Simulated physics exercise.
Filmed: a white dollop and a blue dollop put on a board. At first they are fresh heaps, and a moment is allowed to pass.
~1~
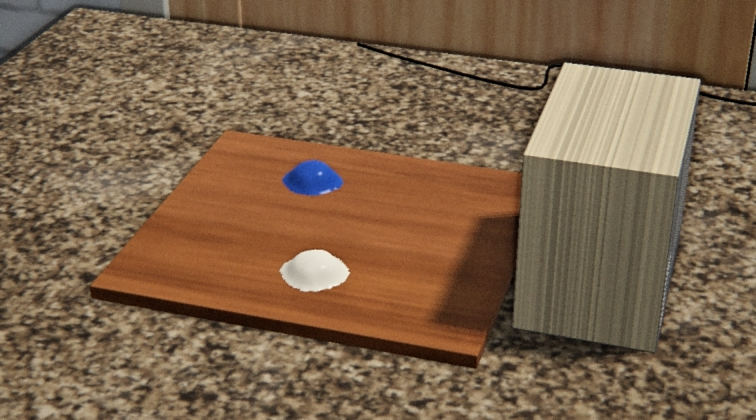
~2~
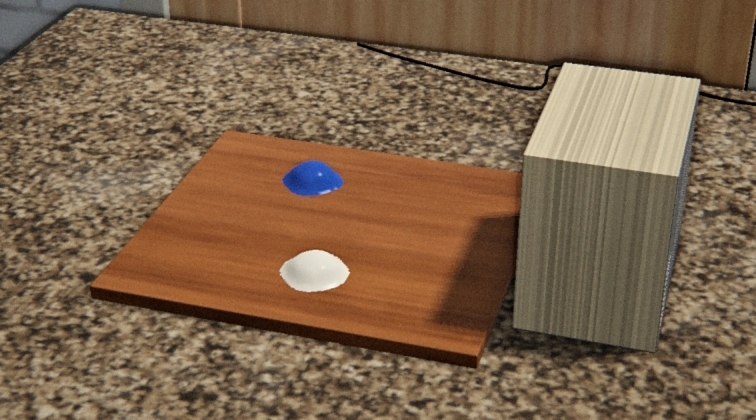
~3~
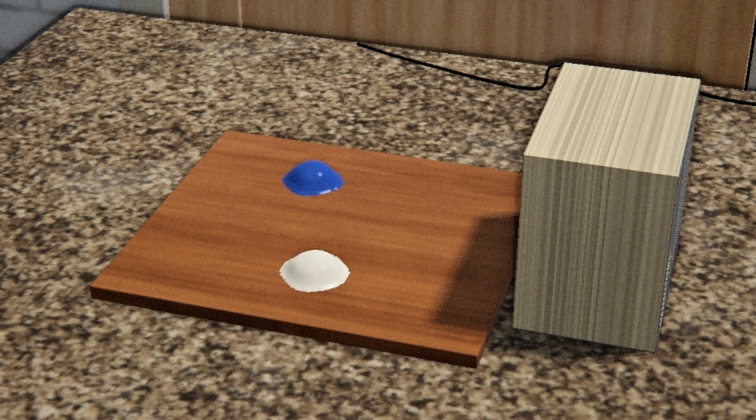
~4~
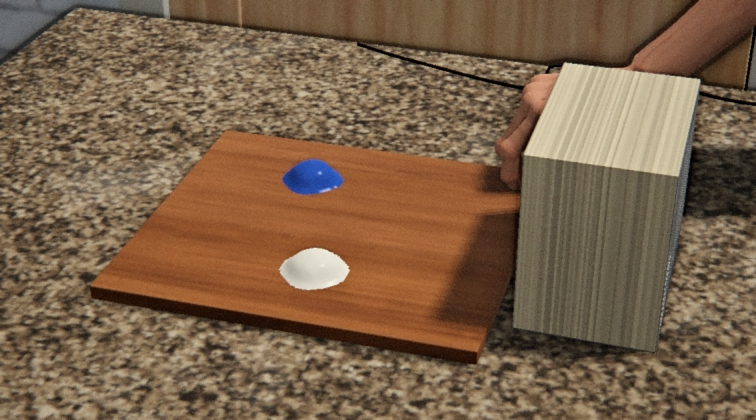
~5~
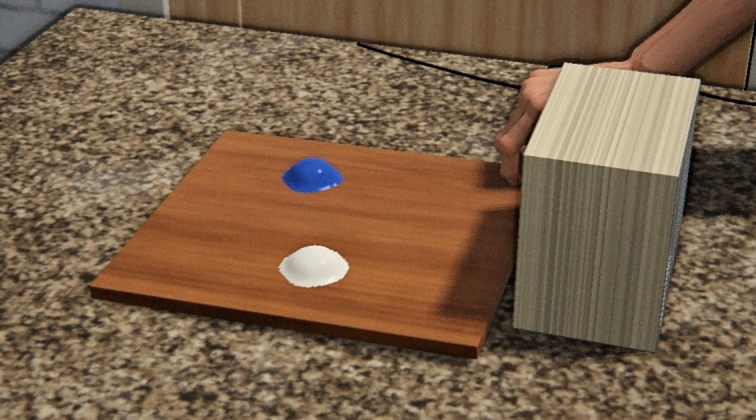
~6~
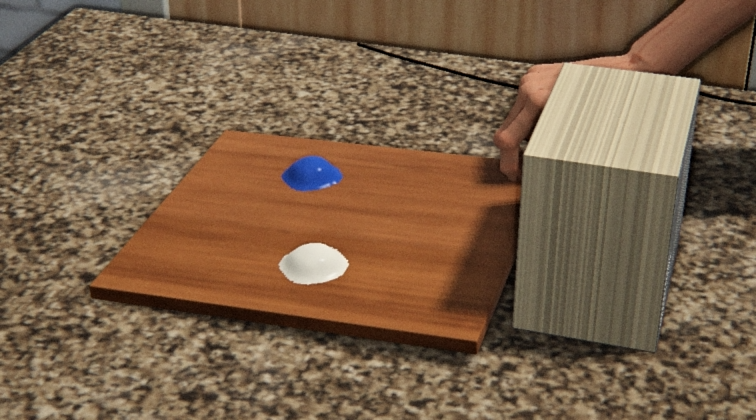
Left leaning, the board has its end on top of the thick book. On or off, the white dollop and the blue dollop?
What you'd see is the white dollop that keeps its place and the blue dollop that keeps its place.
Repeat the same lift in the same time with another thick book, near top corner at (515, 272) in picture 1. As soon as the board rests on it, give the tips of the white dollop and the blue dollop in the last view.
The first one ends near (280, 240) and the second near (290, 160).
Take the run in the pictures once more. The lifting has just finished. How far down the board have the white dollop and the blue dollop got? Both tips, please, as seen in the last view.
Taking them in order, that's (247, 183) and (262, 128).
Next, slope about 32°; the white dollop has not moved; the blue dollop has not moved.
After that, the white dollop has not moved; the blue dollop has not moved.
Finally, slope about 32°; the white dollop has not moved; the blue dollop has not moved.
